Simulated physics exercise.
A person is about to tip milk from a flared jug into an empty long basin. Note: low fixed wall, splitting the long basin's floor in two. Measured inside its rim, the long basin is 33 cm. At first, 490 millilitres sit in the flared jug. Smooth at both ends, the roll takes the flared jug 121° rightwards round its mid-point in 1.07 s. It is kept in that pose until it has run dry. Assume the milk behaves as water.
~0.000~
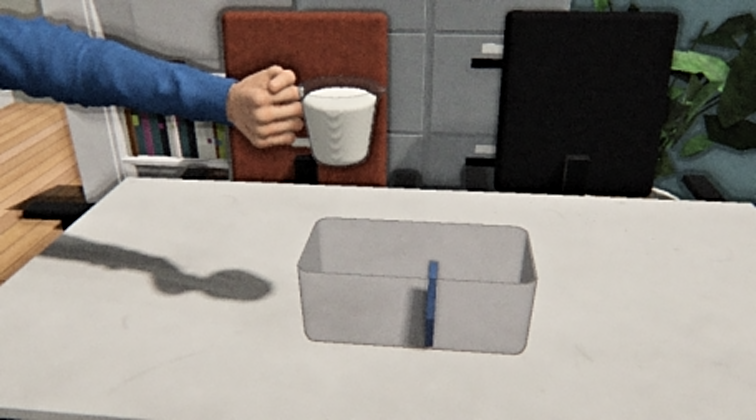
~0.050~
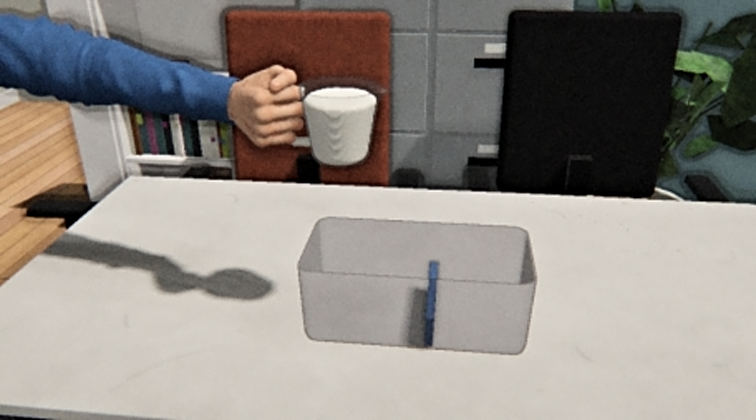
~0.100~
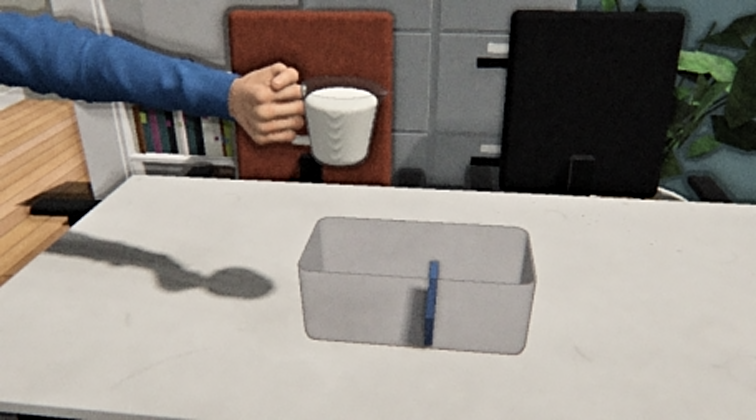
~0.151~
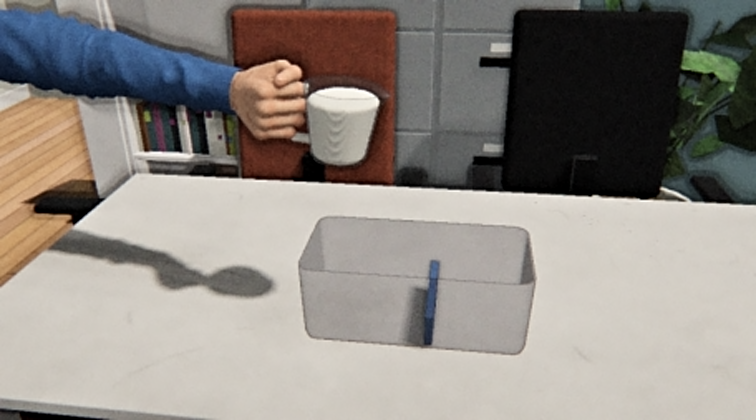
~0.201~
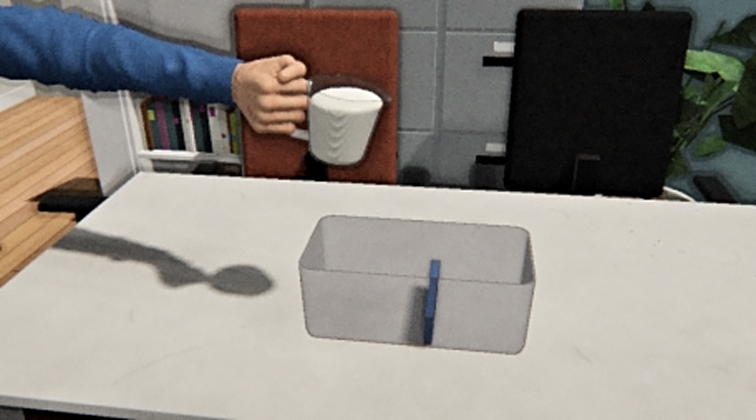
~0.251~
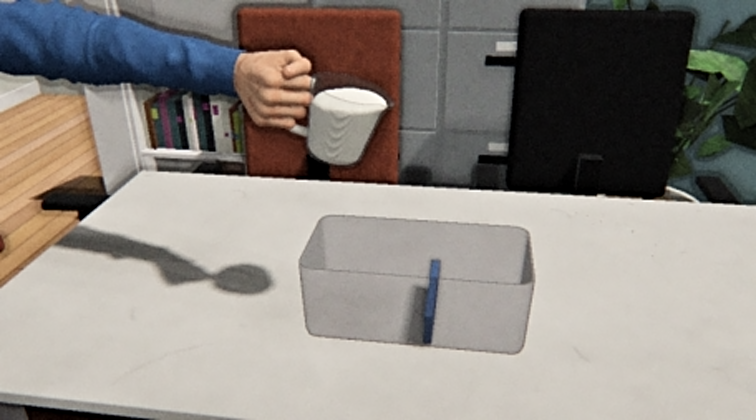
A hand holds a white jug above a clear basin and slowly tilts it slightly rightwards.
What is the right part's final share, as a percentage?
About 55 per cent.
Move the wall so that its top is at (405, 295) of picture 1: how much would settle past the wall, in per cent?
Then it comes to around 85 per cent.
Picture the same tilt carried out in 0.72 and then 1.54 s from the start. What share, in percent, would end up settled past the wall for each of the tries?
It comes to 35 per cent, and then 65 per cent.
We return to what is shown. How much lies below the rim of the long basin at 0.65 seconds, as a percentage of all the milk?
Roughly 12 per cent.
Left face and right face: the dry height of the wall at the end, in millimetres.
Some 44 mm on the left and 38 mm on the right.
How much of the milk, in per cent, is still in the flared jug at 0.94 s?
Around 4 in a hundred is still there.
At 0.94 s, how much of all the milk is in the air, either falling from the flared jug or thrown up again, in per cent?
Close to 14 in every hundred parts.
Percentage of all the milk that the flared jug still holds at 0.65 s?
Around 58 in a hundred.
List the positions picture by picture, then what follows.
The first frame shows tilt 0°; pouring edge (387, 89); surface from (304, 95) to (377, 98); the long basin's rim runs from (308, 243) to (532, 255); the wall's top is at (432, 289).
The second frame shows tilt 1°; pouring edge (387, 90); surface from (305, 95) to (377, 98).
The third frame shows tilt 3°; pouring edge (389, 92); surface from (307, 95) to (378, 99).
The fourth frame shows tilt 6°; pouring edge (391, 95); surface from (309, 95) to (380, 100).
The fifth frame shows tilt 10°; pouring edge (393, 99); surface from (312, 96) to (383, 101).
The sixth frame shows tilt 16°; pouring edge (395, 104); surface from (314, 97) to (388, 101).
By 0.65 s the tilt is 80° and 58 per cent is still to pour, 1 is left of the wall and 11 right of it.
By 0.94 s the tilt is 116° and 4 per cent is still to pour, 27 is left of the wall and 55 right of it.
By 1.24 s the tilt is 121° and 0 per cent is still to pour, 43 is left of the wall and 55 right of it.
By 1.57 s the tilt is 121° and 0 per cent is still to pour, 43 is left of the wall and 55 right of it.
At rest 43 per cent lies left of the wall, 55 right of it and 2 outside.
